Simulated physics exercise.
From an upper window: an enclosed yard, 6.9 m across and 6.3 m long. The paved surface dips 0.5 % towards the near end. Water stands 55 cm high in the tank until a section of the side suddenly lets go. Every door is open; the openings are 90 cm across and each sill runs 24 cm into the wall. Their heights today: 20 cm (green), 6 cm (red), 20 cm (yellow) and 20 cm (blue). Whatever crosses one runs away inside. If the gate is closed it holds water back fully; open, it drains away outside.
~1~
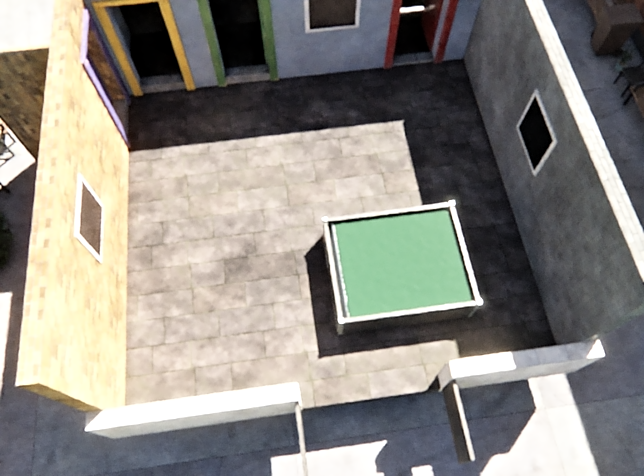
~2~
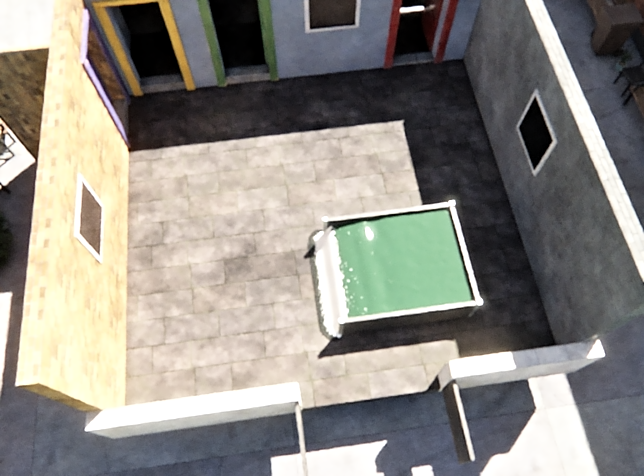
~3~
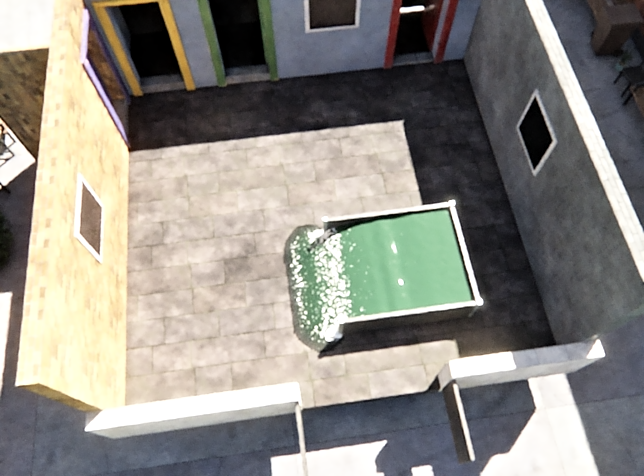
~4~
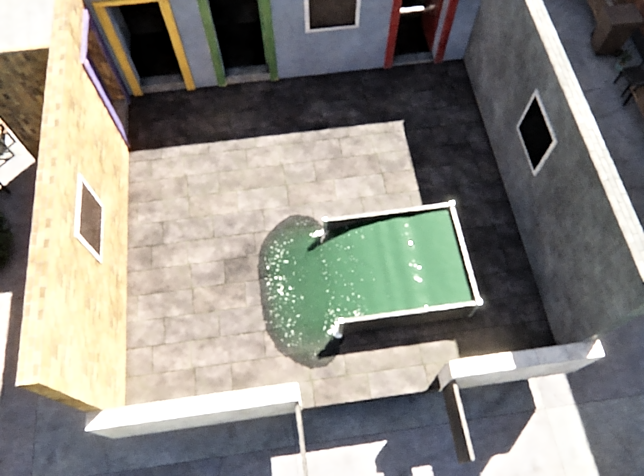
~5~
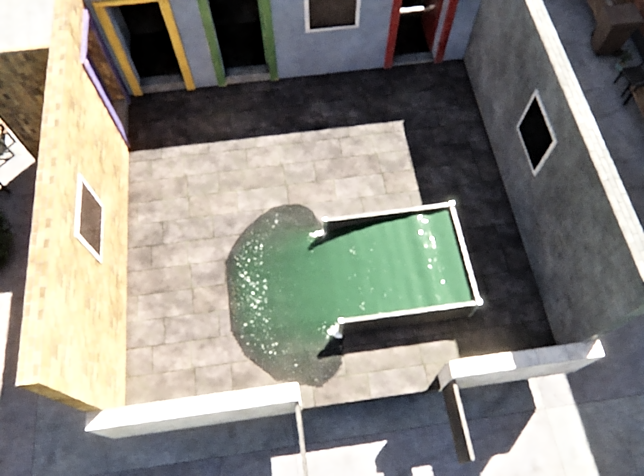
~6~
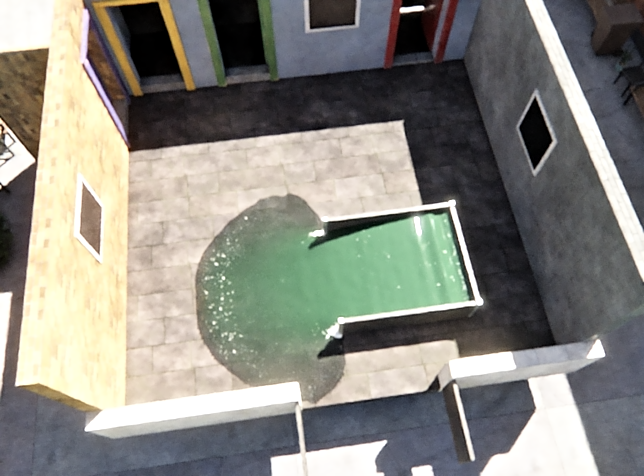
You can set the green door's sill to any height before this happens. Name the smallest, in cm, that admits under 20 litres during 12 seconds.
About 5.5 cm.
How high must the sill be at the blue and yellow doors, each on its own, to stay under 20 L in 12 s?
About 9.5 cm at blue and 12.5 cm at yellow.
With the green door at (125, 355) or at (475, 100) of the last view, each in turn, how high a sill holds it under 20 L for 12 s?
Roughly 22 and 6.5 cm.
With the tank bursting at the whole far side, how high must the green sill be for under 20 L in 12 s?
About 9.5 cm.
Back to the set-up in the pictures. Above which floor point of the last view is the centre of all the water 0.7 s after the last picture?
Near (333, 284).
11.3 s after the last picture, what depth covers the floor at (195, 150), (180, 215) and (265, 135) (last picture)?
In that order: 4, 5 and 4 cm.
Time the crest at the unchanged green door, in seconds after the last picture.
Near 6.0 s.
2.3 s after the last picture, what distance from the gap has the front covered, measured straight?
About 5.6 m.
Then, 0.7 s after the last picture water covers 30 % of the floor, deepest (26 cm) near (127, 306); it has not reached the green door.
Then, 2.3 s after the last picture water covers 40 % of the floor, deepest (30 cm) near (196, 395); it has not reached the green door.
Then, 11.3 s after the last picture water covers 95 % of the floor, deepest (8 cm) near (477, 311); 4 cm at the green door, 0 litres in over its 20 cm sill.
At the green door as built, the water peaked near 10 cm, 5.9 s after the last picture.
With a sill of 5 cm, 26 litres would have come in within the 12 s; with 6.5 cm, 12 litres. So under 20 litres takes about 5.5 cm.
